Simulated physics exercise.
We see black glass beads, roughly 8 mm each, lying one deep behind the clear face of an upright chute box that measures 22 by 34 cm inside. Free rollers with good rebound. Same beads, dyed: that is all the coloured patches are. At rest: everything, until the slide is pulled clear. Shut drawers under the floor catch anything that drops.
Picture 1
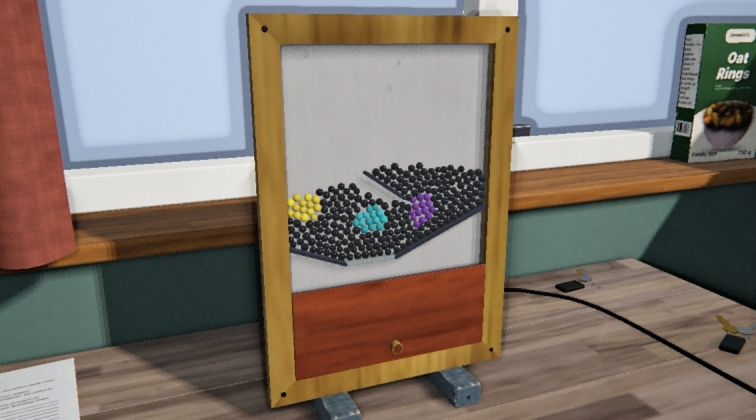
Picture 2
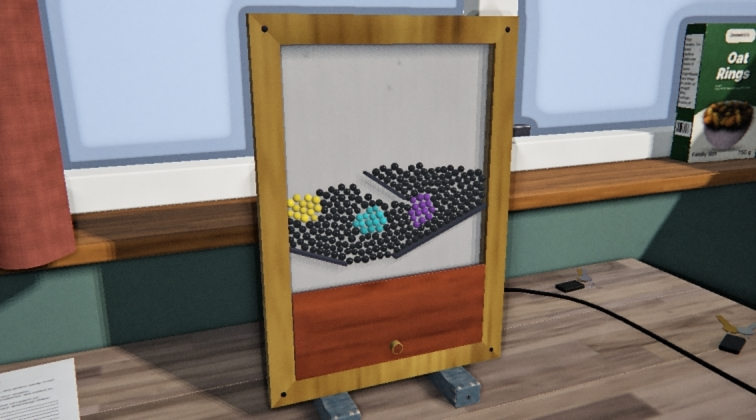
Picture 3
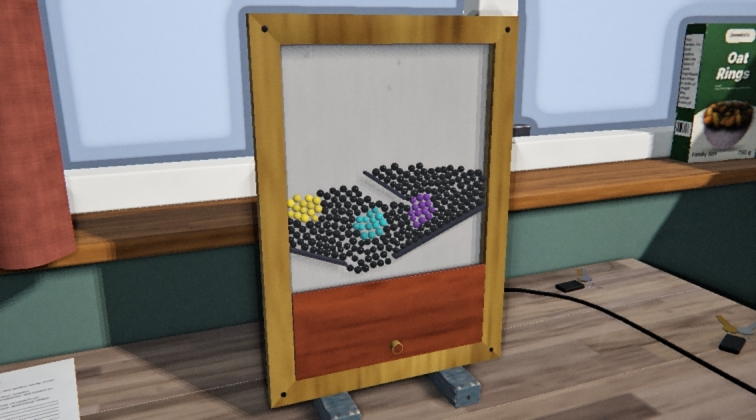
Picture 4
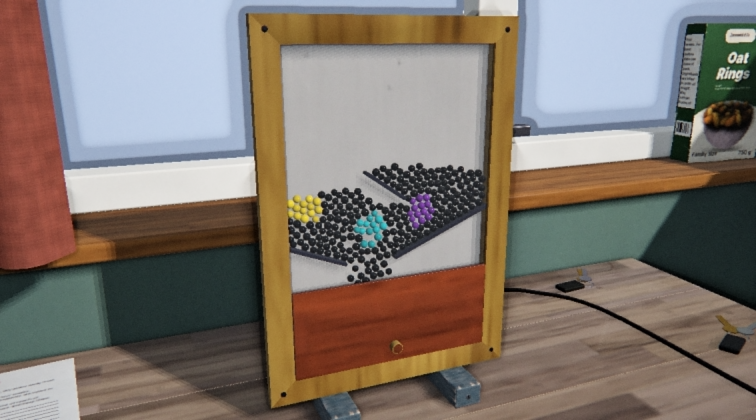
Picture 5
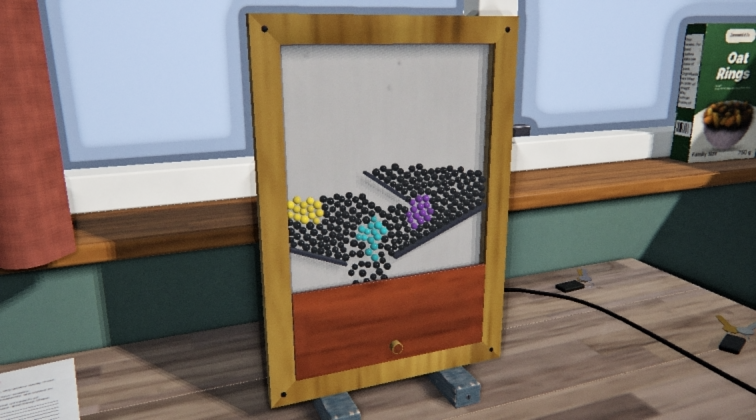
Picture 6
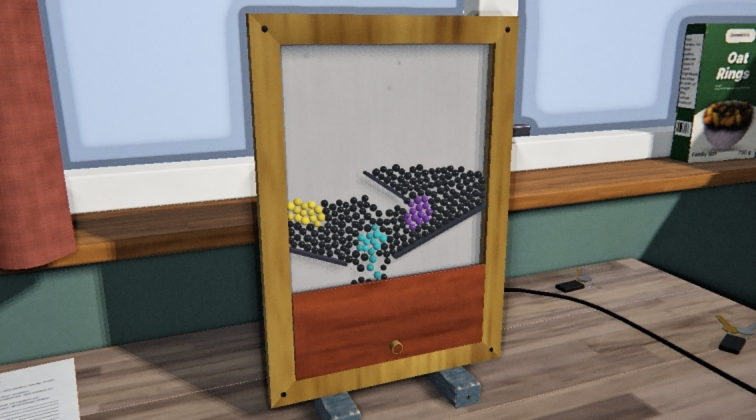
Upright wooden-framed box of black beads draining through a gap at the bottom, the turquoise patch sinking and stretching downward into it.
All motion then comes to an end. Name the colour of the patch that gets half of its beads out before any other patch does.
The turquoise patch gets there first.
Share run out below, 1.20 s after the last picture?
Roughly 100 %.
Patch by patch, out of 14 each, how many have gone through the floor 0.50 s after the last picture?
Tally by patch: Yellow = 4, turquoise = 14, purple = 14.
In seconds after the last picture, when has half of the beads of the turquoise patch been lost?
Close to 0.0 seconds.
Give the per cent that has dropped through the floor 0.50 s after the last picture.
Close to 80 percent at that point.
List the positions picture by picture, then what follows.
In the first picture, about 250 beads; beads' middle (387, 213); yellow patch (304, 208); turquoise patch (370, 219); purple patch (421, 210); slide (342, 264) to (397, 256).
In the second picture, beads' middle (387, 214); 0 out.
In the third picture, beads' middle (386, 215); 7 out.
In the fourth picture, beads' middle (392, 214); 13 out.
In the fifth picture, beads' middle (389, 217); 22 out.
In the sixth picture, beads' middle (389, 213); 29 out; yellow patch (305, 213); turquoise patch (371, 247); purple patch (418, 213); wall ends (285, 248) to (344, 263), (395, 256) to (486, 204), (366, 173) to (403, 197).
Then, 0.15 s later than the last picture, 35 % are out; out of 14, yellow 0, turquoise 14, purple 0.
Then, 0.50 s later than the last picture, 80 % are out; out of 14, yellow 3, turquoise 14, purple 14.
Then, 1.20 s later than the last picture, 100 % are out; out of 14, yellow 14, turquoise 14, purple 14.
At rest 1.4 s after the last picture, 100 % are out; out of 14, yellow 14, turquoise 14, purple 14; half out at yellow 0.54 s, turquoise 0.08 s, purple 0.32 s.
